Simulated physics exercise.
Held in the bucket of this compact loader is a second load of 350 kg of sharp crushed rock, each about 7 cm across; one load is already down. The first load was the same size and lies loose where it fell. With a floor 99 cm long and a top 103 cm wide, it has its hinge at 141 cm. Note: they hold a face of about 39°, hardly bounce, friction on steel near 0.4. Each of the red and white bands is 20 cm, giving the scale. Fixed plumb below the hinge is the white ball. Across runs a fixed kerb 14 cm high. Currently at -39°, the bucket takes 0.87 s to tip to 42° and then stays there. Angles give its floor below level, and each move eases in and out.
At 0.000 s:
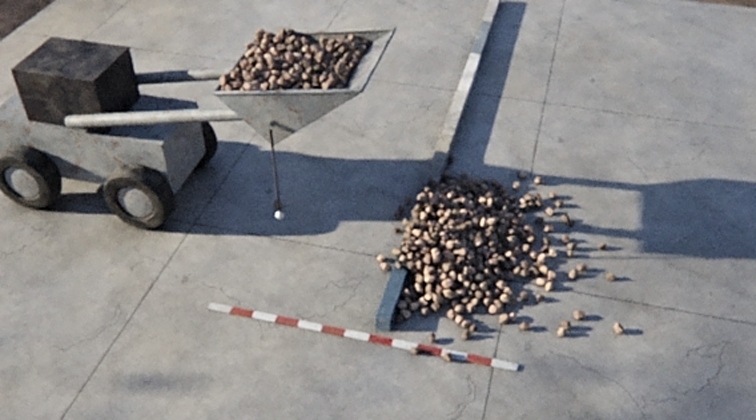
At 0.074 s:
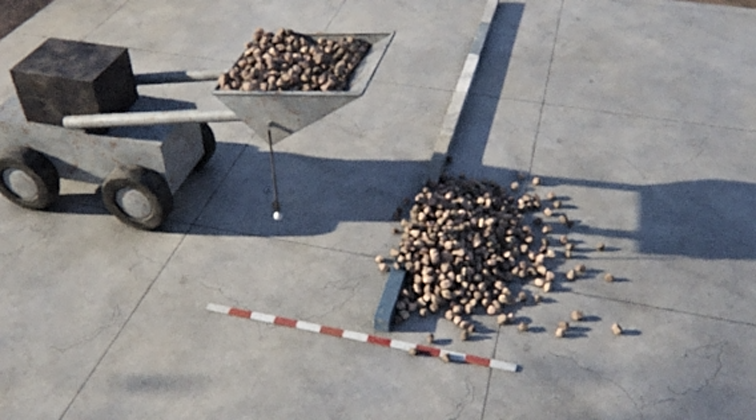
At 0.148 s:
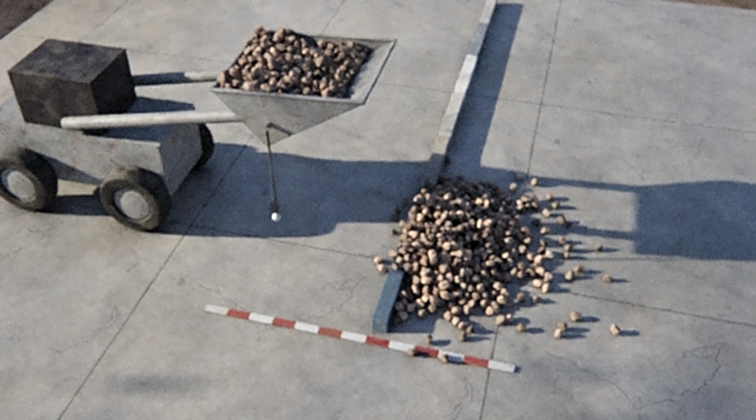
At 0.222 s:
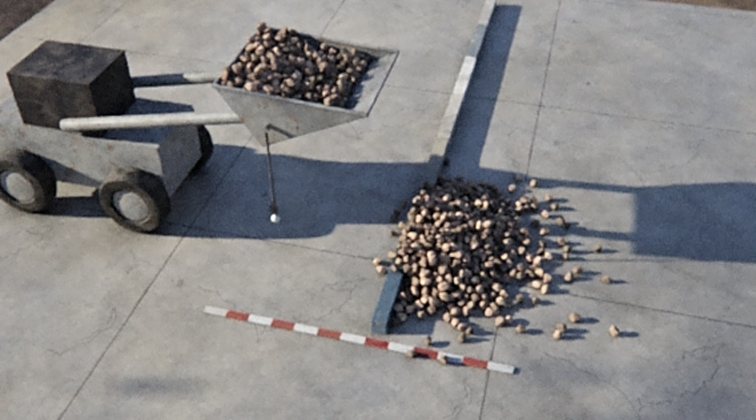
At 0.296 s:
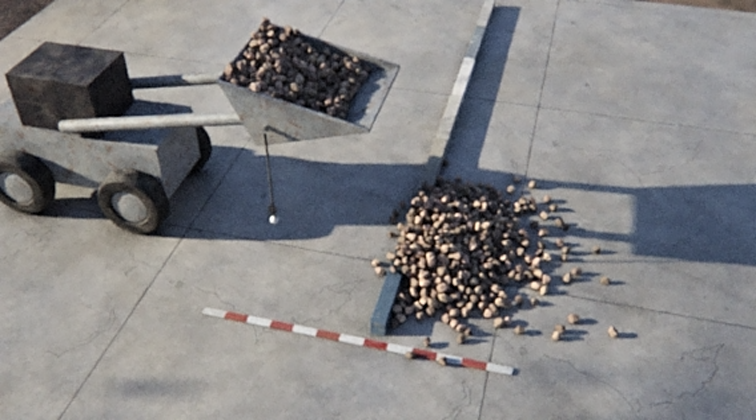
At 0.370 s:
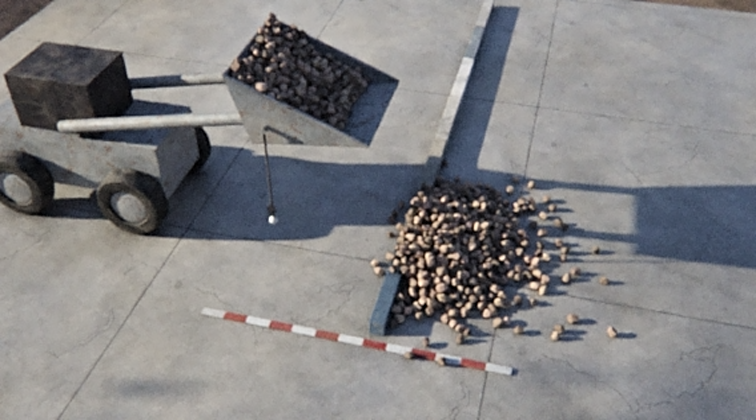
On a sunlit concrete yard, a wheeled machine held up a metal bucket of brown stones, which slowly tilted down at its right end while a loose pile lay on the ground by a kerb.
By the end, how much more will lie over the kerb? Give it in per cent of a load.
About 14 per cent.
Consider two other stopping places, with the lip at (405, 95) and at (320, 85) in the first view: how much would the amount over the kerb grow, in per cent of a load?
Near 70 in a hundred, then near 0 in a hundred.
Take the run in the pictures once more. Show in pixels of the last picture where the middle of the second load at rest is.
In the last view, somewhere near (387, 227).
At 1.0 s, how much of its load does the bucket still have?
Close to 85 in a hundred is still held.
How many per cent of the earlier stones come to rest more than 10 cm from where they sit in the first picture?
I'd put it at about 0 per cent.
After 0.6 s the floor is at 29°; in per cent of one load, 100 in the bucket, 6 on this side of the kerb, 94 over the kerb; the foremost stones are at (582, 287).
After 1.0 s the floor is at 42°; in per cent of one load, 85 in the bucket, 21 on this side of the kerb, 94 over the kerb; the foremost stones are at (582, 287).
After 1.3 s the floor is at 42°; in per cent of one load, 24 in the bucket, 78 on this side of the kerb, 98 over the kerb; the foremost stones are at (582, 287).
After 3.9 s the floor is at 42°; in per cent of one load, 0 in the bucket, 92 on this side of the kerb, 108 over the kerb; the foremost stones are at (582, 287). Net gain over the kerb, 14.
